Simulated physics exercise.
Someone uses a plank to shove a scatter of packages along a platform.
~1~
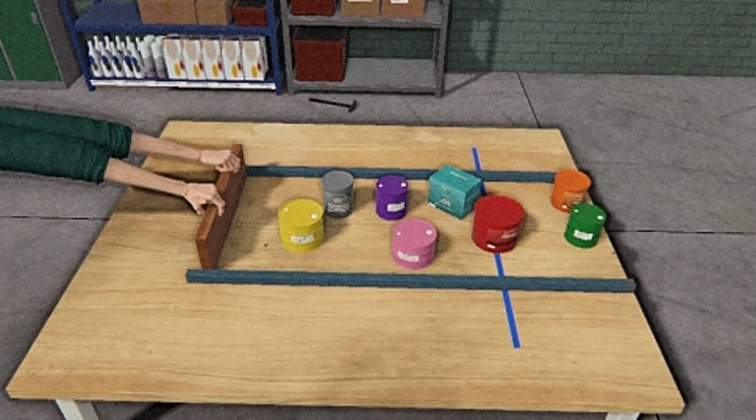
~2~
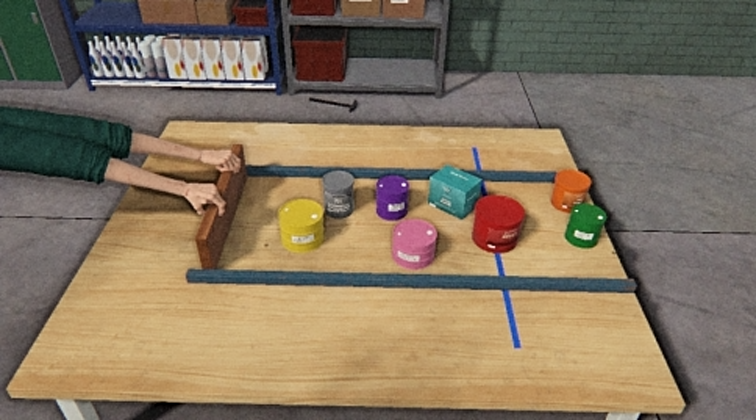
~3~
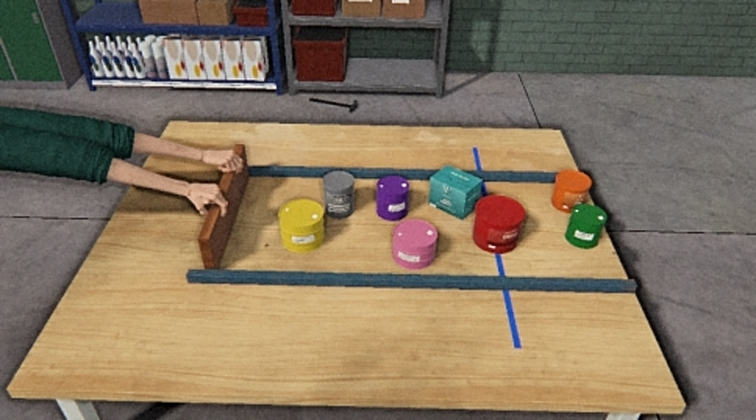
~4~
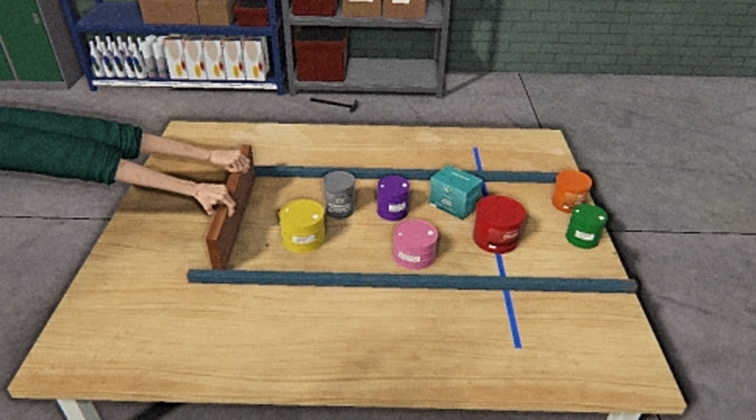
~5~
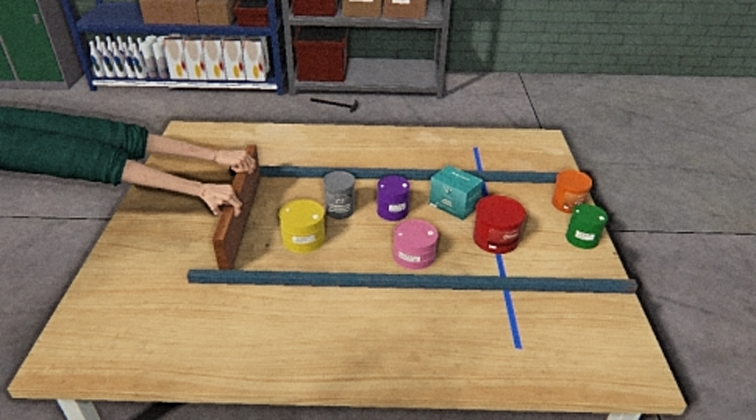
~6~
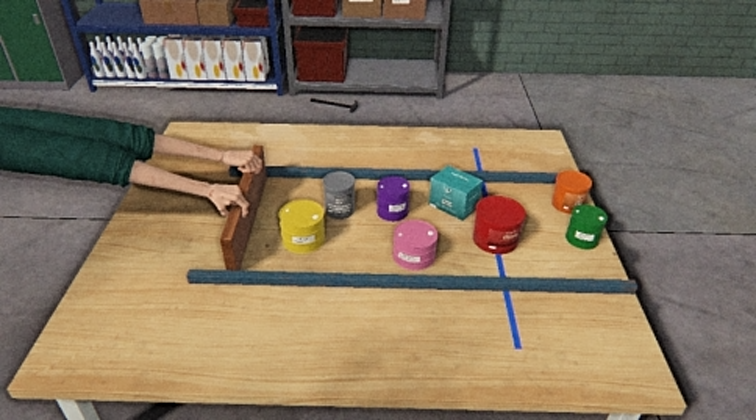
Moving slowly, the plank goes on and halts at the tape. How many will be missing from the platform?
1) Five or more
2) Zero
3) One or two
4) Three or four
2, zero.
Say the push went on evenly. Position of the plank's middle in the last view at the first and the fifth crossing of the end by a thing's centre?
Around (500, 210); afterwards around (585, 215).
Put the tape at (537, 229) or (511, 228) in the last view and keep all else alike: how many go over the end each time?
So it's 1 the first time and 1 the second time.
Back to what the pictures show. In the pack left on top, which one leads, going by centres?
Foremost, the green canister.
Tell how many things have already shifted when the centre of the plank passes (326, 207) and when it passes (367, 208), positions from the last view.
The first number is 2, the next one 4.
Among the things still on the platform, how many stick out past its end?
The total here is 1.
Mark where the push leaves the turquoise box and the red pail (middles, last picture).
I'd put one close to (507, 180) and the other close to (564, 226).
Soon after, none off yet; green canister at rest near (586, 227); orange pail at rest near (571, 192); red pail at rest near (498, 225).
Then, none off yet; green canister at rest near (586, 227); orange pail at rest near (571, 192); red pail moved a little near (516, 226).
At rest, the number that fall off is zero.
